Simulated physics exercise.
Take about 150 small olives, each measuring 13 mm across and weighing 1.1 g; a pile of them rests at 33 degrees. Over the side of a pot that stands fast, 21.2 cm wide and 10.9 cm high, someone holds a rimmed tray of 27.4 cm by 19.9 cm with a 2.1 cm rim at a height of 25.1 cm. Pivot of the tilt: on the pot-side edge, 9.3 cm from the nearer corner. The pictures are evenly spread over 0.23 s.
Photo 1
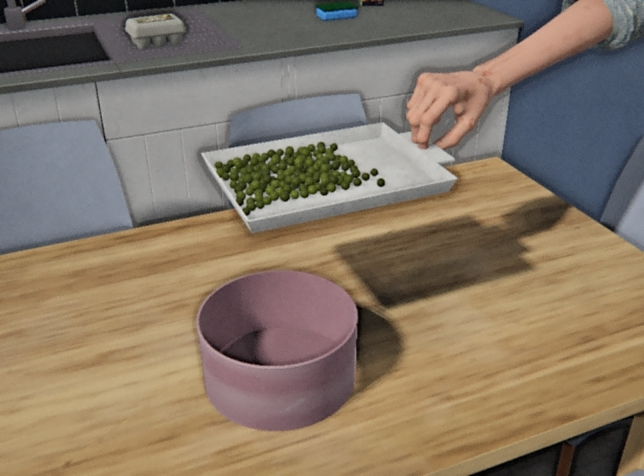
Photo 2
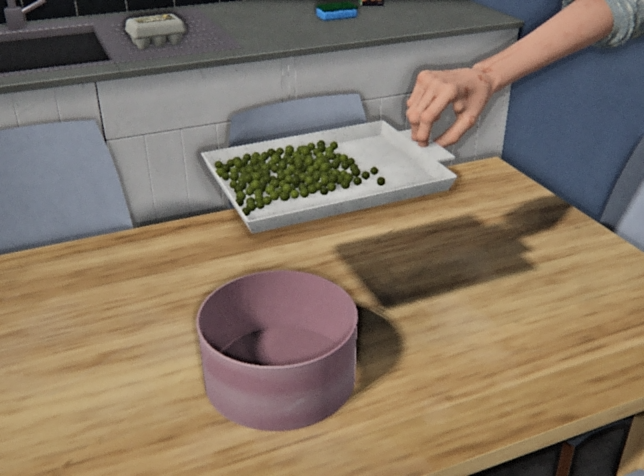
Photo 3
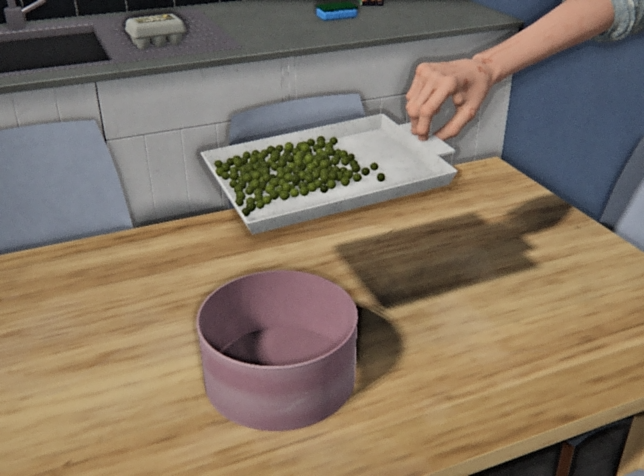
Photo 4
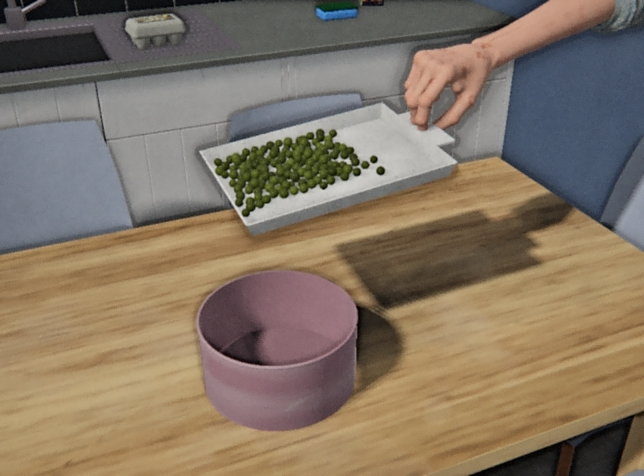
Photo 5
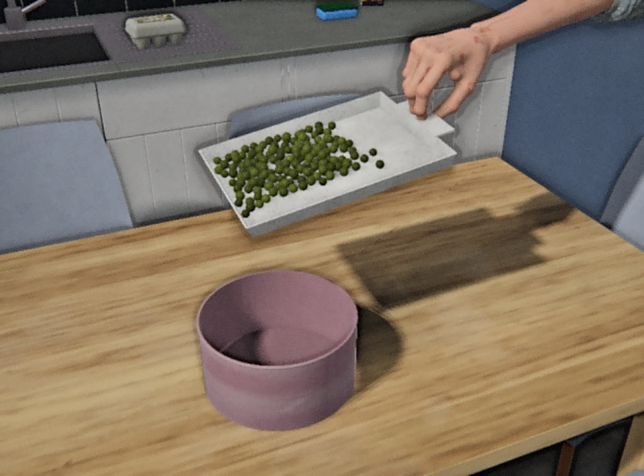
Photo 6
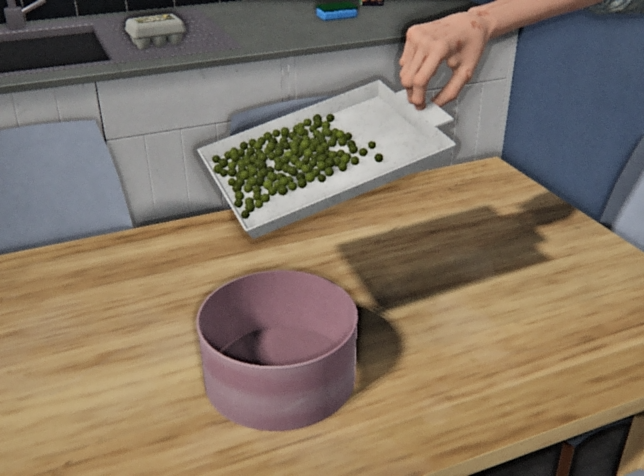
In a kitchen, a hand slowly tilting a pale tray of small olives, right side rising, above a pink pot on a wooden table.
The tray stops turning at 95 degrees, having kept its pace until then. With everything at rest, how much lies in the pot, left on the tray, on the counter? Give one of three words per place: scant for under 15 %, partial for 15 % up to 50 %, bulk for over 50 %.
Pot: Over half the load. Left on the tray: Very little. Counter: A modest amount.
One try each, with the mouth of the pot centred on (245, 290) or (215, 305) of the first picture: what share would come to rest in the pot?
70 and 95 %.
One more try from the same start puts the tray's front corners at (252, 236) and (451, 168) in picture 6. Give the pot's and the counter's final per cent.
That works out as pot 100 and counter 0.
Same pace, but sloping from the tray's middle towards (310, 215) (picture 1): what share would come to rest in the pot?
Roughly 100 % of the pieces.
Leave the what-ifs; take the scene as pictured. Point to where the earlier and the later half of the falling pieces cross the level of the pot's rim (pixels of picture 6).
Early half: About (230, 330); late half: (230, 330).
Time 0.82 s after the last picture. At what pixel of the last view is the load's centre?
(240, 179) or thereabouts.
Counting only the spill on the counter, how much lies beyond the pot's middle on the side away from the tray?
100 per cent.
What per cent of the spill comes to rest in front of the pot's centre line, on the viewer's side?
Share: Some 20 %.
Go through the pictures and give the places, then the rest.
In the first frame, tray tilt 0 degrees, front corners at (252, 217) and (449, 177); middle of the pieces at (288, 174); pot at (277, 314).
In the second frame, tray tilt 1 degrees, front corners at (252, 218) and (449, 175); middle of the pieces at (288, 173).
In the third frame, tray tilt 3 degrees, front corners at (251, 219) and (450, 170); middle of the pieces at (288, 171).
In the fourth frame, tray tilt 6 degrees, front corners at (251, 221) and (449, 161), lowest corner left front; middle of the pieces at (287, 167).
In the fifth frame, tray tilt 10 degrees, front corners at (250, 223) and (449, 152), lowest corner left front; middle of the pieces at (286, 164).
In the sixth frame, tray tilt 14 degrees, front corners at (250, 225) and (448, 144), lowest corner left front; middle of the pieces at (285, 161); pot at (277, 314).
Then, 0.49 s after the last picture, tilt 52 degrees; the tray holds 100 %, the pot 0 %.
Then, 0.82 s after the last picture, tilt 78 degrees; the tray holds 90 %, the pot 5 %.
Then, 1.24 s after the last picture, tilt 95 degrees; the tray holds 0 %, the pot 60 %.
In the end, pot 70 %, tray 0 %, counter 30 %.
